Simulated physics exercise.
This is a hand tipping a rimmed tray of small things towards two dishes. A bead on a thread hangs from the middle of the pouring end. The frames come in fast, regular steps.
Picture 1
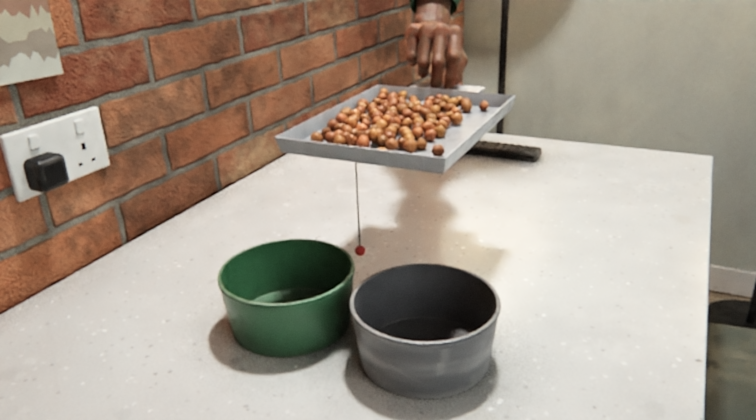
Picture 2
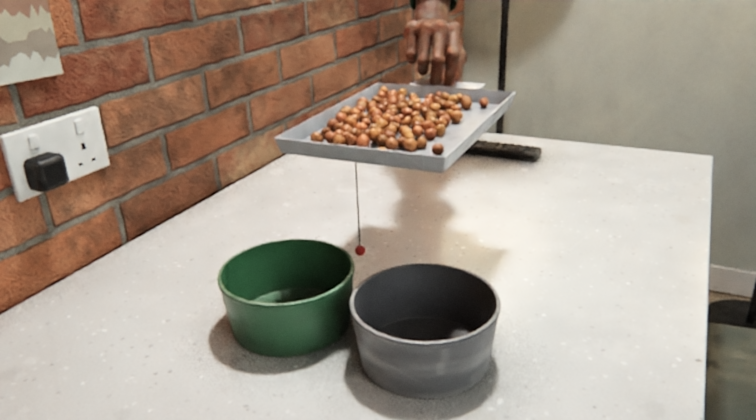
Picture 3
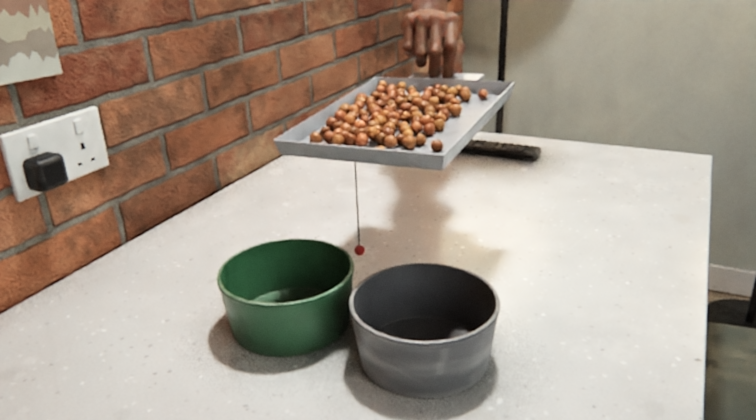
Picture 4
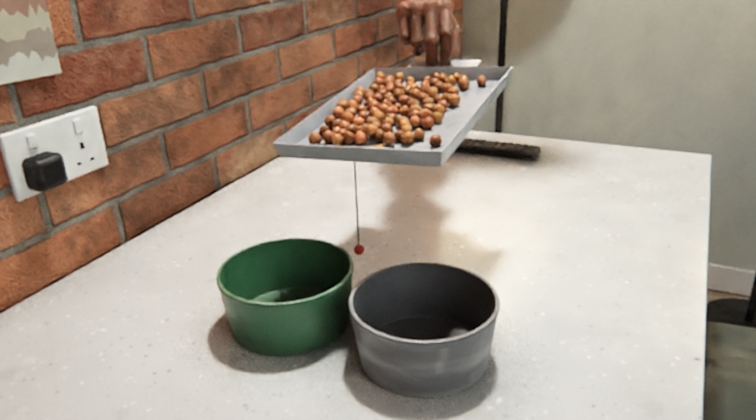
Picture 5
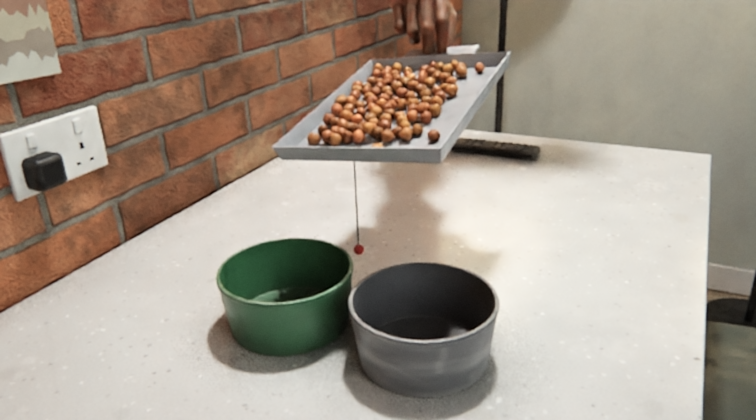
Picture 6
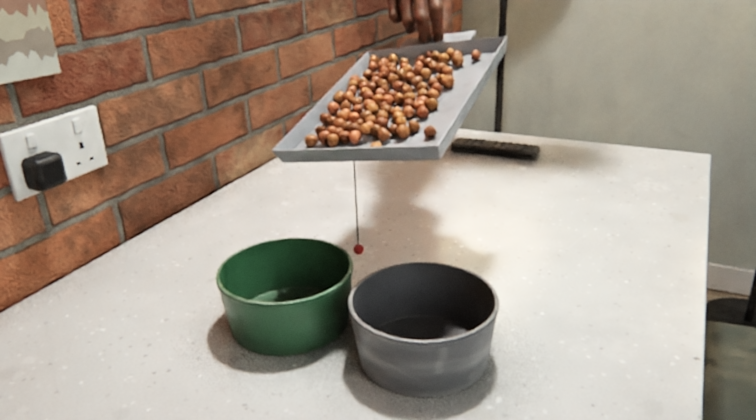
A hand raises the back of a tray of hazelnuts, slanting it above two dishes.
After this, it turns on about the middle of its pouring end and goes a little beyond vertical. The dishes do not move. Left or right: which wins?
The left dish gets more.
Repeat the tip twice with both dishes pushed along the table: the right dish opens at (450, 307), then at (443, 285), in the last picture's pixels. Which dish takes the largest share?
At the first place the dish on the left, at the second the left one.
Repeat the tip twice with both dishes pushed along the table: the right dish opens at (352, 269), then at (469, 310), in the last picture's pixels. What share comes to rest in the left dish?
In turn 40 and 50 in a hundred.
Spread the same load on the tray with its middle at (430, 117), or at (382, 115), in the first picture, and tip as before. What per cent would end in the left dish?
Near 90 % and 90 %.
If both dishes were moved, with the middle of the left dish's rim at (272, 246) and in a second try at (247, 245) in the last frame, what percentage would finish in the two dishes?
The first gives 80 %, the second 80 %.
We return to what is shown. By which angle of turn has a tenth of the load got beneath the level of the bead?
At about 110°.
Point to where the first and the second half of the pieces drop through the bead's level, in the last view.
At about (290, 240), then at (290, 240).
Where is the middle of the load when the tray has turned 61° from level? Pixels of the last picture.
At about (329, 95).
Soon after the last picture, tray tipped steeply; all on the tray.
A little later, tray tipped right over; nearly all on the tray; a stray few in the left dish; a stray few in the air.
Later still, tray tipped past a quarter turn; a stray few in the right dish; most in the left dish; about a quarter outside both.
At rest, tray tipped past a quarter turn; a stray few in the right dish; most in the left dish; about a quarter outside both.
